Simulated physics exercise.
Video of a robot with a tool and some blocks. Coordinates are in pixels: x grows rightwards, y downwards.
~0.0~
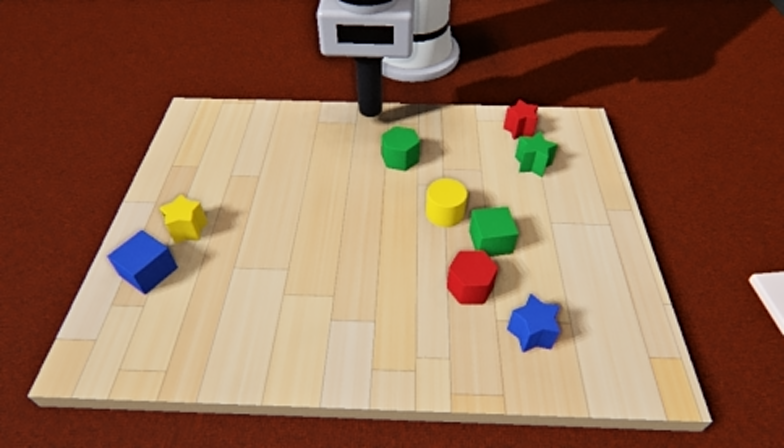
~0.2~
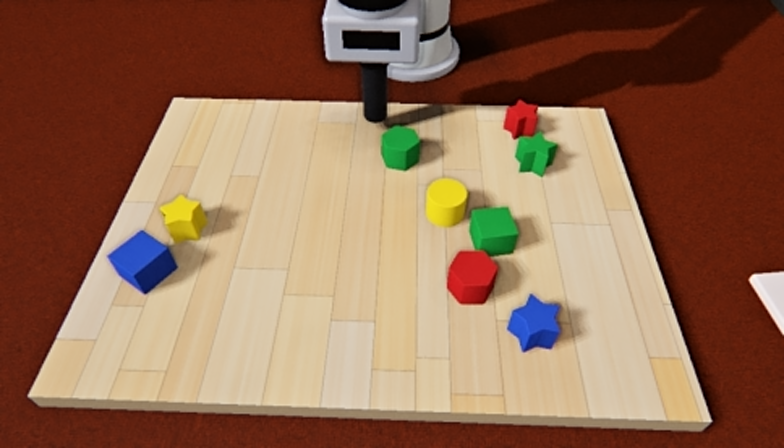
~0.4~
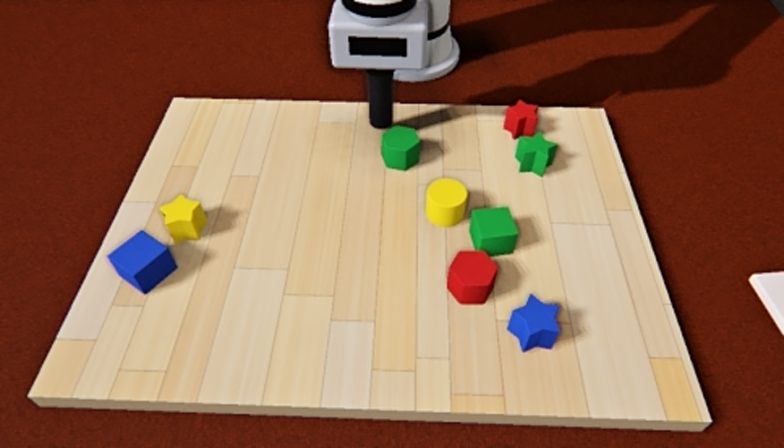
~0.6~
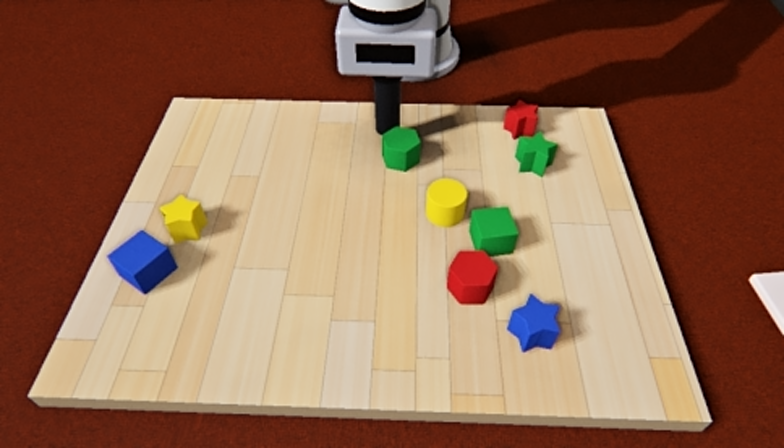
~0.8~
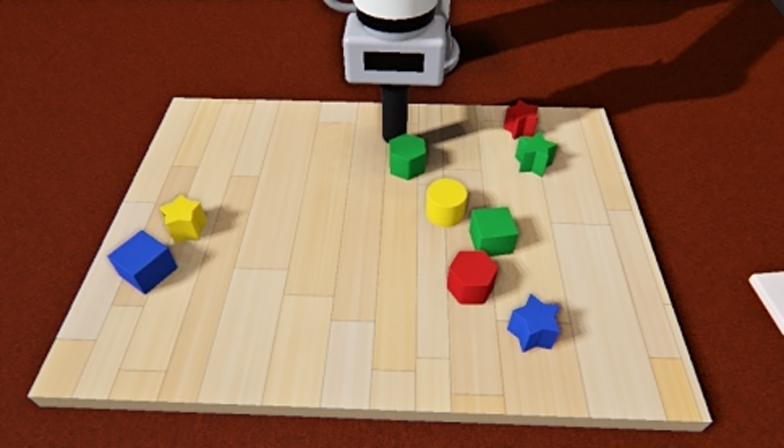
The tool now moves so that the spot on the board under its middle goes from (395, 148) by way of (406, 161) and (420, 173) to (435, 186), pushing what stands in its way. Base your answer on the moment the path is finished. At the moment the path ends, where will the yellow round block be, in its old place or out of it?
It is no longer where it was.
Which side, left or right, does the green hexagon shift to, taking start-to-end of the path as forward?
To the path's right.
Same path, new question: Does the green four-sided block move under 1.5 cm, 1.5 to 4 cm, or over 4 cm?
It shifts by less than 1.5 cm.
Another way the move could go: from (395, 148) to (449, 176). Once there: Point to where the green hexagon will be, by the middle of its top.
The spot you're after is about (426, 170) in the image.
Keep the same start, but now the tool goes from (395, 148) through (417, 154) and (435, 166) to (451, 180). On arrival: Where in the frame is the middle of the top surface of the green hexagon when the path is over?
At the end it should sit near (423, 168).
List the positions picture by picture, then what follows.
In the first picture, lower end of the tool (371, 111), tops of blocks, green hexagon (401, 138), yellow round block (447, 192), green four-sided block (495, 221).
In the second picture, tool (376, 117), blocks as before.
In the third picture, tool (381, 123), blocks as before.
In the fourth picture, tool (388, 130), blocks as before.
In the fifth picture, tool (395, 138), green hexagon (408, 146), yellow round block (447, 192), green four-sided block (495, 221).
The first path, step by step. Halfway along, tool (413, 157); green hexagon (422, 168), turned 20° clockwise.
At the end, tool (436, 175); green hexagon (427, 187), turned 55° clockwise; yellow round block (453, 210); green four-sided block not moved.
